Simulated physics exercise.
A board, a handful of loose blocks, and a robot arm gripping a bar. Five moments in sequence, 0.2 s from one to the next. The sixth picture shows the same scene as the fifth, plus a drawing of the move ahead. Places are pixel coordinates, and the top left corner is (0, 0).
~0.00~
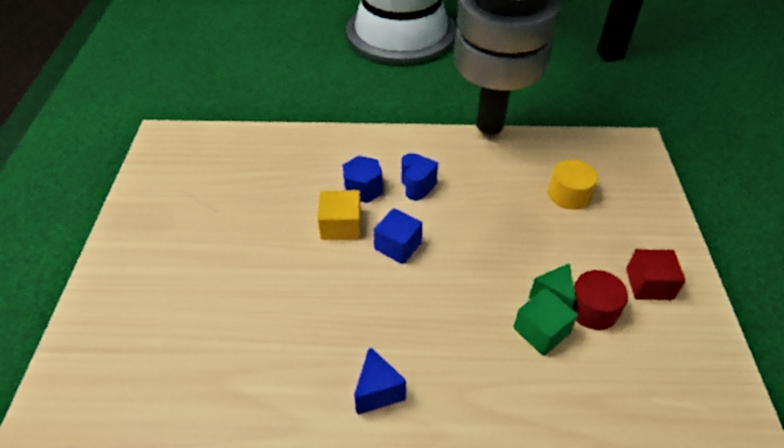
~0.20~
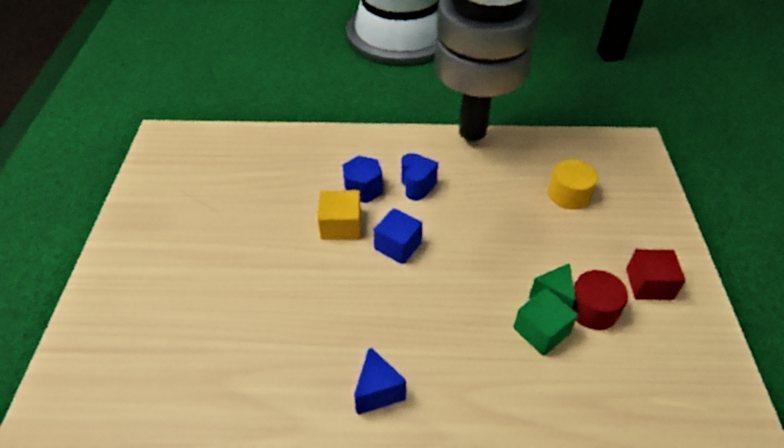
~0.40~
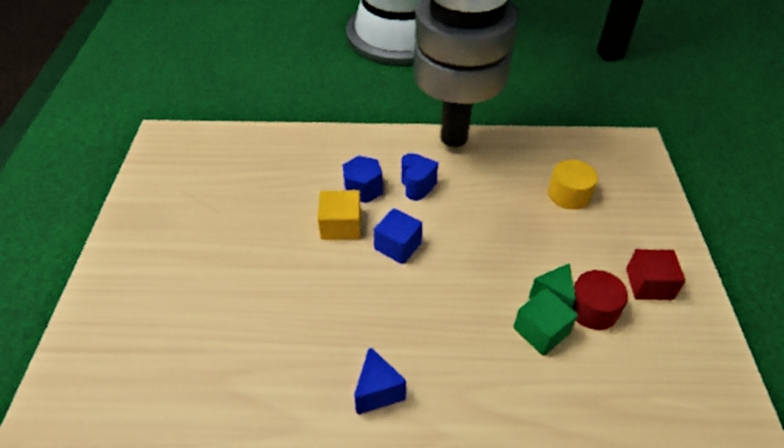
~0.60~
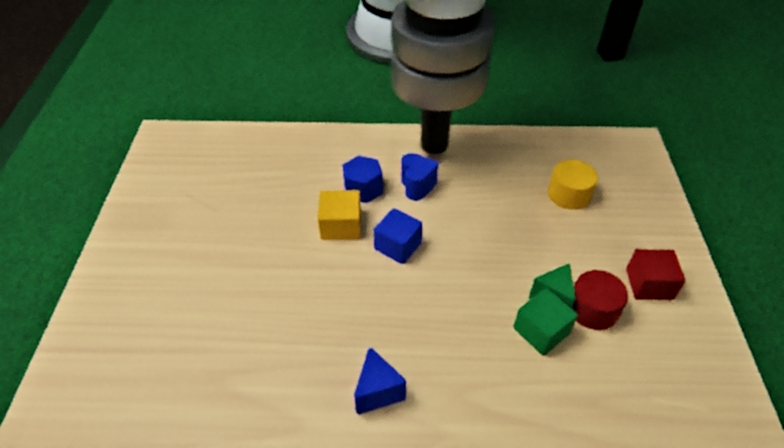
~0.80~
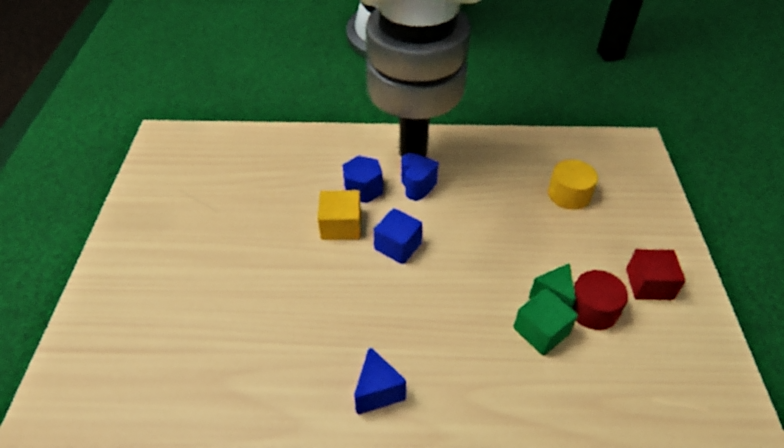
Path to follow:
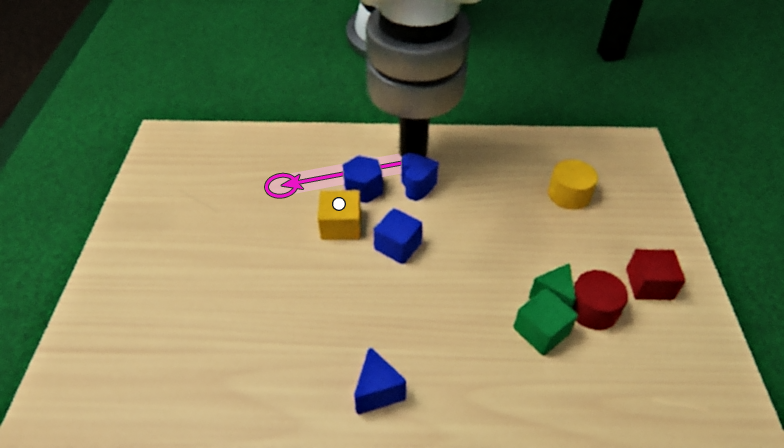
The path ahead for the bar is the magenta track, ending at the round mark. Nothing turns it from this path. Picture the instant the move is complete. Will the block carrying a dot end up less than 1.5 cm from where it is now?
Yes
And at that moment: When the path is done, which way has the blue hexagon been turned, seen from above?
From above, the blue hexagon will be seen to turn anti-clockwise.
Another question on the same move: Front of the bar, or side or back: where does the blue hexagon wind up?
The bar no longer has it in front.
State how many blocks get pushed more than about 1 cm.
One moves.
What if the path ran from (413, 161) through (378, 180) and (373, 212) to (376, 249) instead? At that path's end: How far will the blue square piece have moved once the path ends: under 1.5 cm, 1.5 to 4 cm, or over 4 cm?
Range: 1.5 to 4 cm.
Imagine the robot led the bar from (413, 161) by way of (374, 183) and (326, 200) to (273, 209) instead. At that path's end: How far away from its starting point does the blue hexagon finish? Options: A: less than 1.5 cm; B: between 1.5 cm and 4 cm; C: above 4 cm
My answer is option C.
The drawn path runs from (413, 161) directly to (281, 186); the dot is on the yellow square piece.
The first path, step by step. One third of the way, bar (370, 160); blue hexagon (360, 170).
Two thirds of the way, bar (325, 169); blue hexagon (353, 175), turned 30° anticlockwise.
At the end, bar (280, 177); yellow square piece not moved; blue hexagon (353, 175), turned 30° anticlockwise.
